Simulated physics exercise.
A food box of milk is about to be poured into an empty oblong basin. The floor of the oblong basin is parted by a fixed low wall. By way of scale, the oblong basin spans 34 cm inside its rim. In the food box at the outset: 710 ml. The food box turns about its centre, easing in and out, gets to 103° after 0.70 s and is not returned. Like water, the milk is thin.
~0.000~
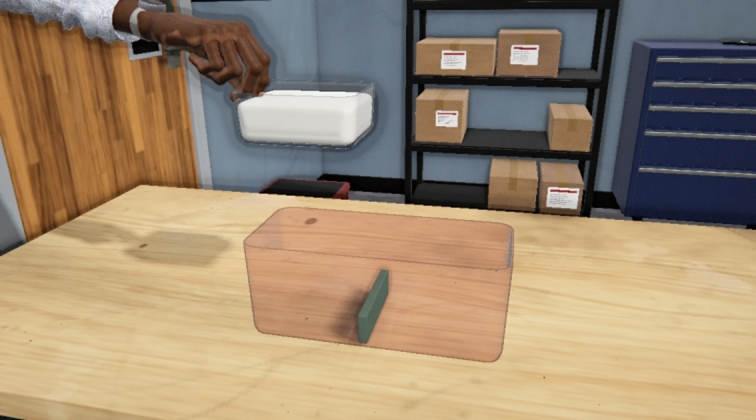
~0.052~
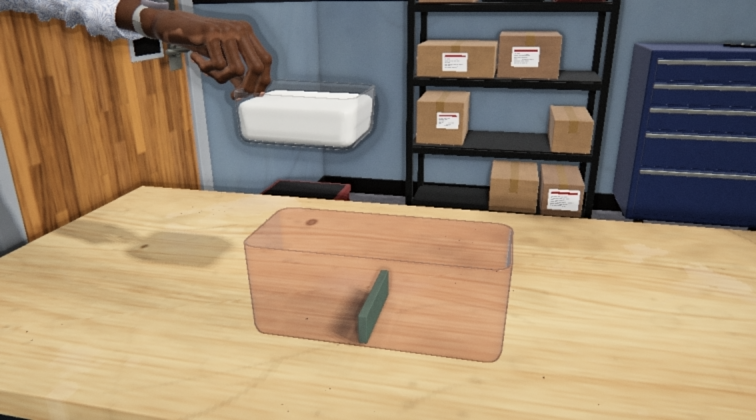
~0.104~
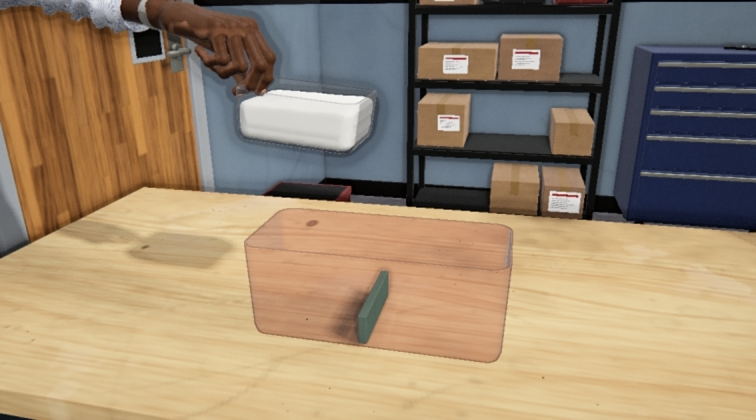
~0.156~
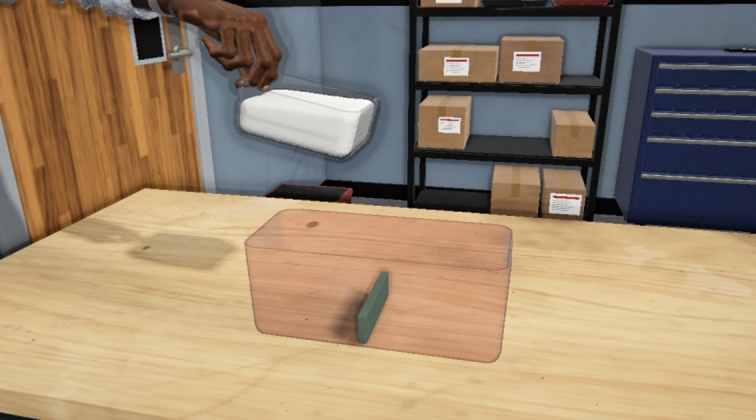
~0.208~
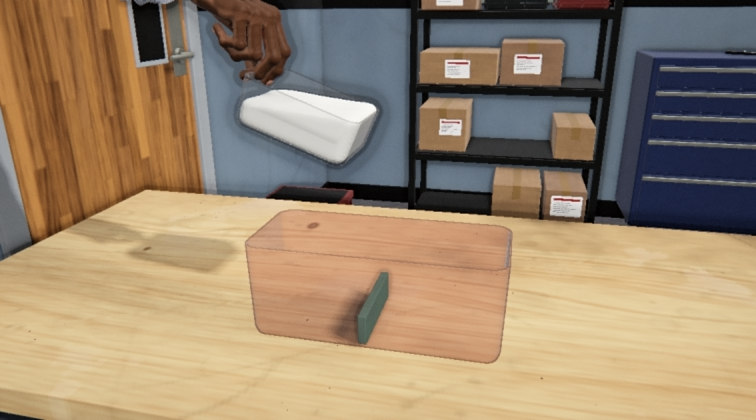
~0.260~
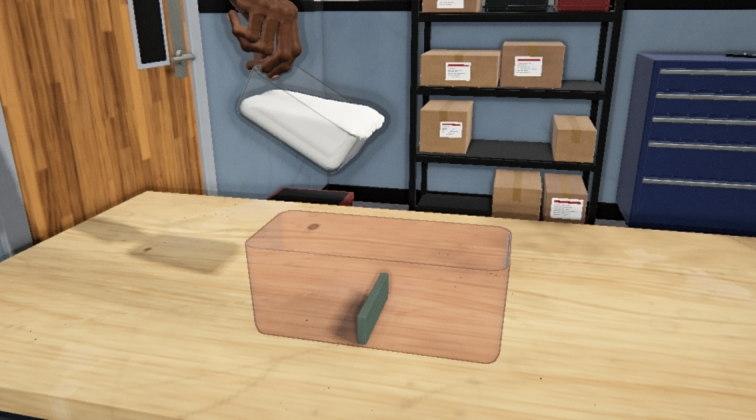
A clear box of white milk tilts steadily rightward above an empty oblong basin.
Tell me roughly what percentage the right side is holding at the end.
At the end it holds about 73 per cent.
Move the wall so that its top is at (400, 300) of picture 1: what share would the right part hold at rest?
In that case some 55 per cent.
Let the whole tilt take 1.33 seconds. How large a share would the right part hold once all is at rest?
Then you'd be looking at around 75 in a hundred.
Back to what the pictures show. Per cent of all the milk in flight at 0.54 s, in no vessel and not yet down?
About 50 per cent.
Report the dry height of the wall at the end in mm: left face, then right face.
Close to 36 mm left and close to 20 mm right.
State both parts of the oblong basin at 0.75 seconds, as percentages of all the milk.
Lab note: Left near 12, right near 74.
Then, 0.54 s in, the tilt is 91° and 12 per cent is still to pour, 0 is left of the wall and 36 right of it.
Then, 0.75 s in, the tilt is 103° and 3 per cent is still to pour, 11 is left of the wall and 75 right of it.
Then, 0.96 s in, the tilt is 103° and 0 per cent is still to pour, 18 is left of the wall and 73 right of it.
Then, 1.20 s in, the tilt is 103° and 0 per cent is still to pour, 19 is left of the wall and 73 right of it.
Finally, 19 per cent lies left of the wall, 73 right of it and 9 outside.
